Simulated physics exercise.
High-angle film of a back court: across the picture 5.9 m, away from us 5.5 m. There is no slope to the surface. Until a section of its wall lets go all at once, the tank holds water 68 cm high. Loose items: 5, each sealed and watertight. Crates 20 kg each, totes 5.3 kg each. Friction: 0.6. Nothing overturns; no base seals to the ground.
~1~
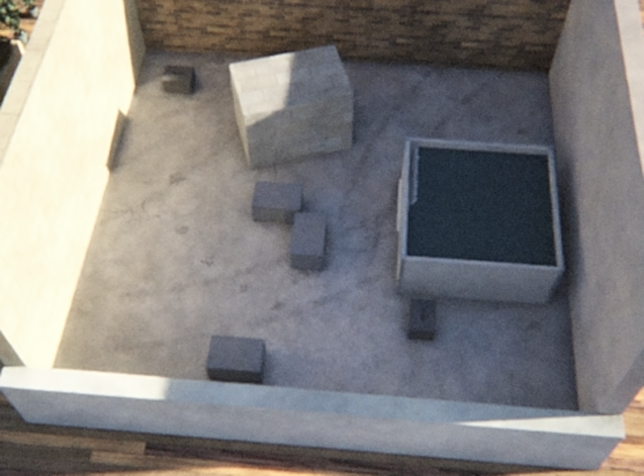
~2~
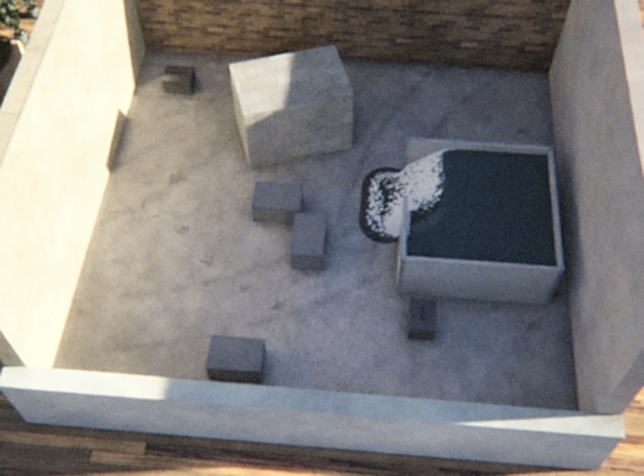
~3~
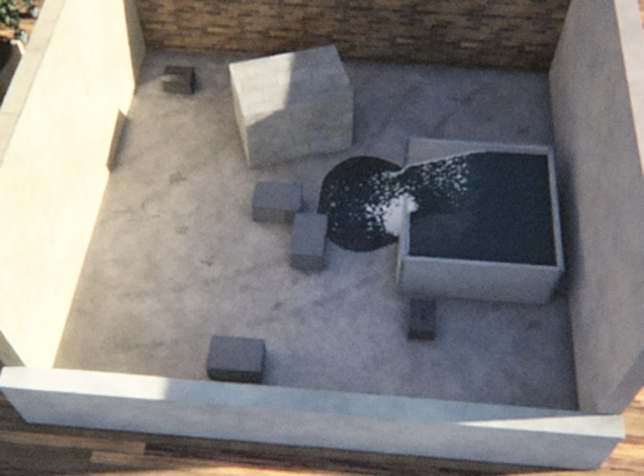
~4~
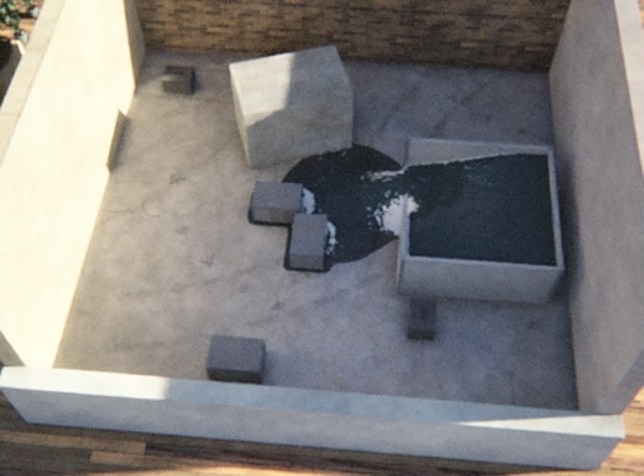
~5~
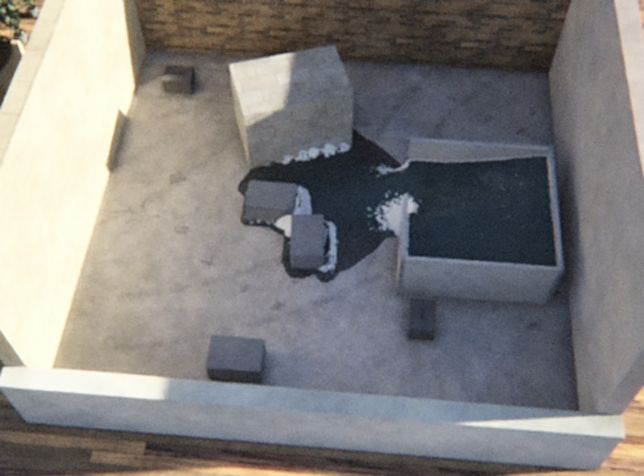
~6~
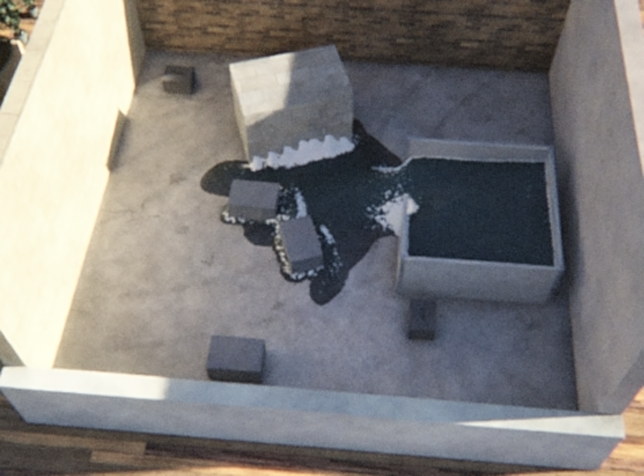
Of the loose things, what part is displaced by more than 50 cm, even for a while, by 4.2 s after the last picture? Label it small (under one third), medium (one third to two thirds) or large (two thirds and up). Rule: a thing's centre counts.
Large.
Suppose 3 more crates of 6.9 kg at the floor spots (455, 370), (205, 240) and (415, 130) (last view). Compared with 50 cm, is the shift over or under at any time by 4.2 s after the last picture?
One after another they come out inside the limit, above it, inside the limit.
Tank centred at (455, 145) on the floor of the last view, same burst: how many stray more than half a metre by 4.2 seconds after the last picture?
In that case the number is 1.
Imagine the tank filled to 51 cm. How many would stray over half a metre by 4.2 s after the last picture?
That would give 3.
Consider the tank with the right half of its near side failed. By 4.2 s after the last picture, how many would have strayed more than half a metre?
1.
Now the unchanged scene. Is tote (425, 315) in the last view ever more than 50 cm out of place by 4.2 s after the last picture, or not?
The answer is smaller.
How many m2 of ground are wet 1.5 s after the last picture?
About 16 m2.
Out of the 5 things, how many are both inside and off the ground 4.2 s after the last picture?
My tally comes to 2.
Then, 0.4 s after the last picture 1 of 5 are over 50 cm from their spots; 0 afloat.
Then, 1.5 s after the last picture 2 of 5 are over 50 cm from their spots; 1 afloat.
Then, 2.8 s after the last picture 2 of 5 are over 50 cm from their spots; 2 afloat.
Then, 4.2 s after the last picture 4 of 5 are over 50 cm from their spots, and 4 have been at some point; 2 afloat.
